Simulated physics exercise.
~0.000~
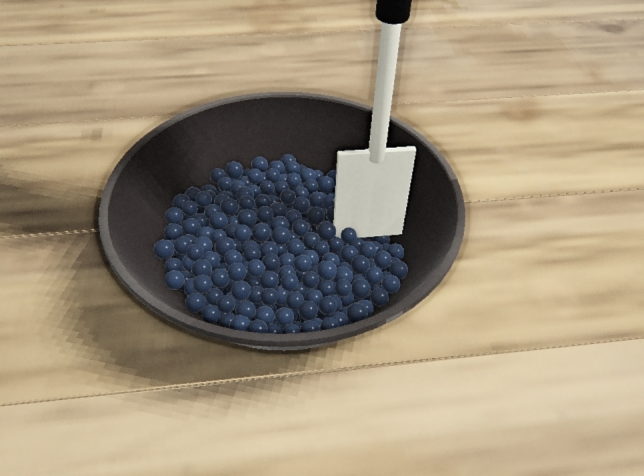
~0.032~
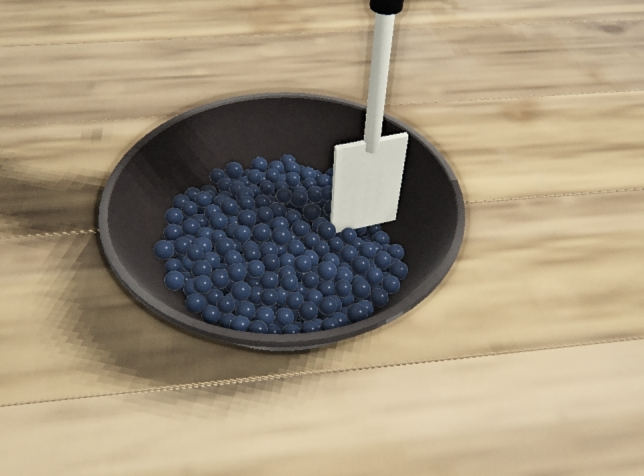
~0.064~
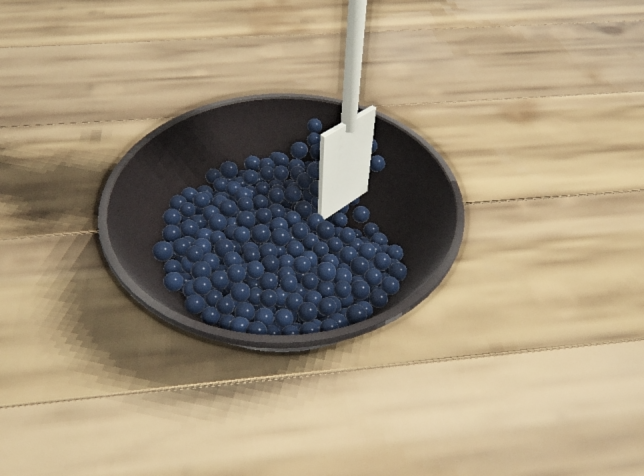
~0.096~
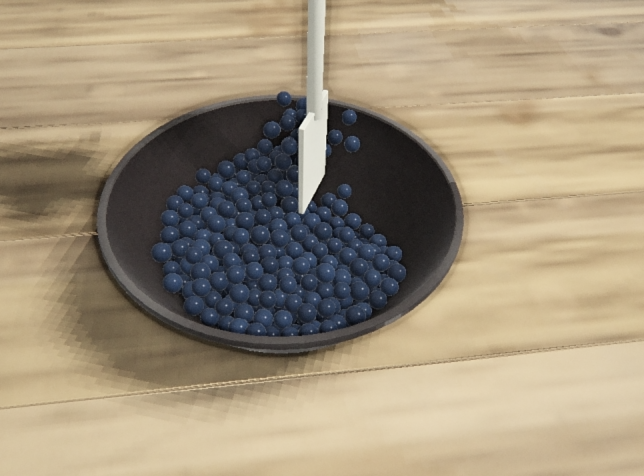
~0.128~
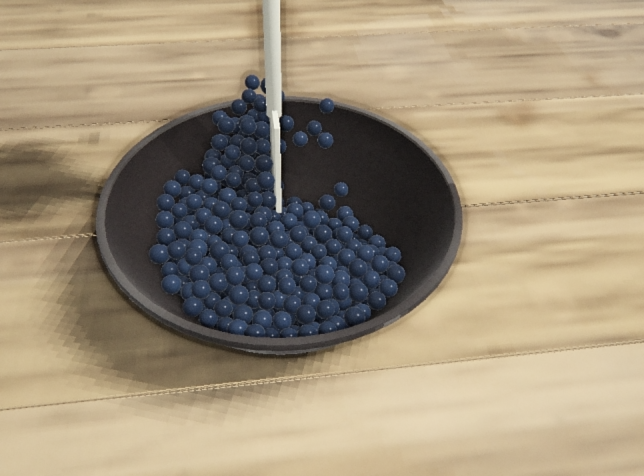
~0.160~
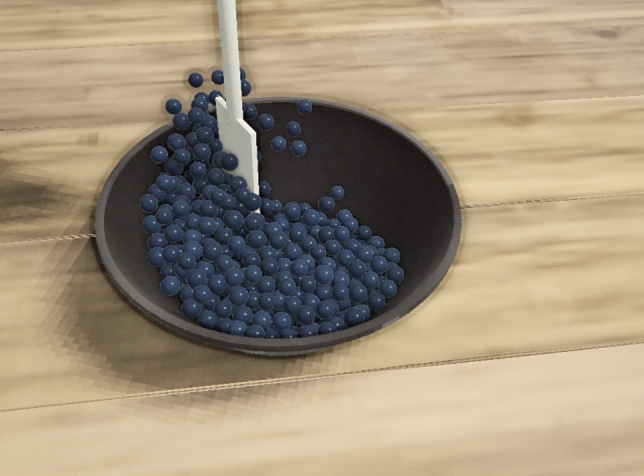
A white, flat-bladed tool swept leftward along the far side of a dark bowl of small blue balls, turning as it went and pushing some up the back wall and over the rim.
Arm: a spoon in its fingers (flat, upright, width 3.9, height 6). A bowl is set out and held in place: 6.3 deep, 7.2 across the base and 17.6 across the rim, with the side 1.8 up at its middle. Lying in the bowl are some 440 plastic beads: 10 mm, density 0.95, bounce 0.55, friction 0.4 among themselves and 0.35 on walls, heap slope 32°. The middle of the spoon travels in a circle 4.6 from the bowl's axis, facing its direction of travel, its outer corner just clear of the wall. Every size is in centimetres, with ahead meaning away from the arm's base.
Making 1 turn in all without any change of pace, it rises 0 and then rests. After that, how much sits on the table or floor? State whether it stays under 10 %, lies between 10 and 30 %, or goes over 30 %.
It lies between 10 and 30 %.
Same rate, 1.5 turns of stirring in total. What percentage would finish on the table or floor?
I'd expect some 30 per cent.
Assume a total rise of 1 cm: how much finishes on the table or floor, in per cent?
About 10 percent.
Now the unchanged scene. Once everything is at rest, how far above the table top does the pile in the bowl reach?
Top height: Around 6.0 cm.
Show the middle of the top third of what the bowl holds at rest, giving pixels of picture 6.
(322, 192).
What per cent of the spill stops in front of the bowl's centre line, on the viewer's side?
Around 60 %.
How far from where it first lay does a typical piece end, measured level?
Something like 6 centimetres, give or take.
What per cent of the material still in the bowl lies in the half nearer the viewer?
Around 35 per cent of what the bowl keeps.
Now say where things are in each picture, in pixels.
In the first picture, spoon neck at (380, 126), 0° round; upper third of the load around (282, 233), from x 165 to 400, top at y 160; 444 in the bowl.
In the second picture, spoon neck at (375, 116), 11° round; upper third of the load around (283, 234), from x 165 to 400, top at y 160.
In the third picture, spoon neck at (351, 96), 36° round; upper third of the load around (281, 224), from x 165 to 400, top at y 125.
In the fourth picture, spoon neck at (315, 84), 63° round; upper third of the load around (275, 220), from x 160 to 395, top at y 100.
In the fifth picture, spoon neck at (273, 82), 89° round; upper third of the load around (248, 206), from x 160 to 395, top at y 85; 443 in the bowl, 1 in flight or on the tool.
In the sixth picture, spoon neck at (233, 90), 116° round; upper third of the load around (218, 206), from x 150 to 395, top at y 75; 441 in the bowl, 3 in flight or on the tool.
After 0.27 s, 207° round, highest piece 10 above the table; 416 in the bowl, 7 on the table or floor, 21 in flight or on the tool.
After 0.38 s, 298° round, highest piece 9 above the table; 387 in the bowl, 32 on the table or floor, 25 in flight or on the tool.
After 0.63 s, 0° round, highest piece 7 above the table; 356 in the bowl, 87 on the table or floor, 1 in flight or on the tool.
After 1.33 s, 0° round, highest piece 6 above the table; 356 in the bowl, 88 on the table or floor.
At rest, 356 in the bowl, 88 on the table or floor. That is 20 % on the table or floor.
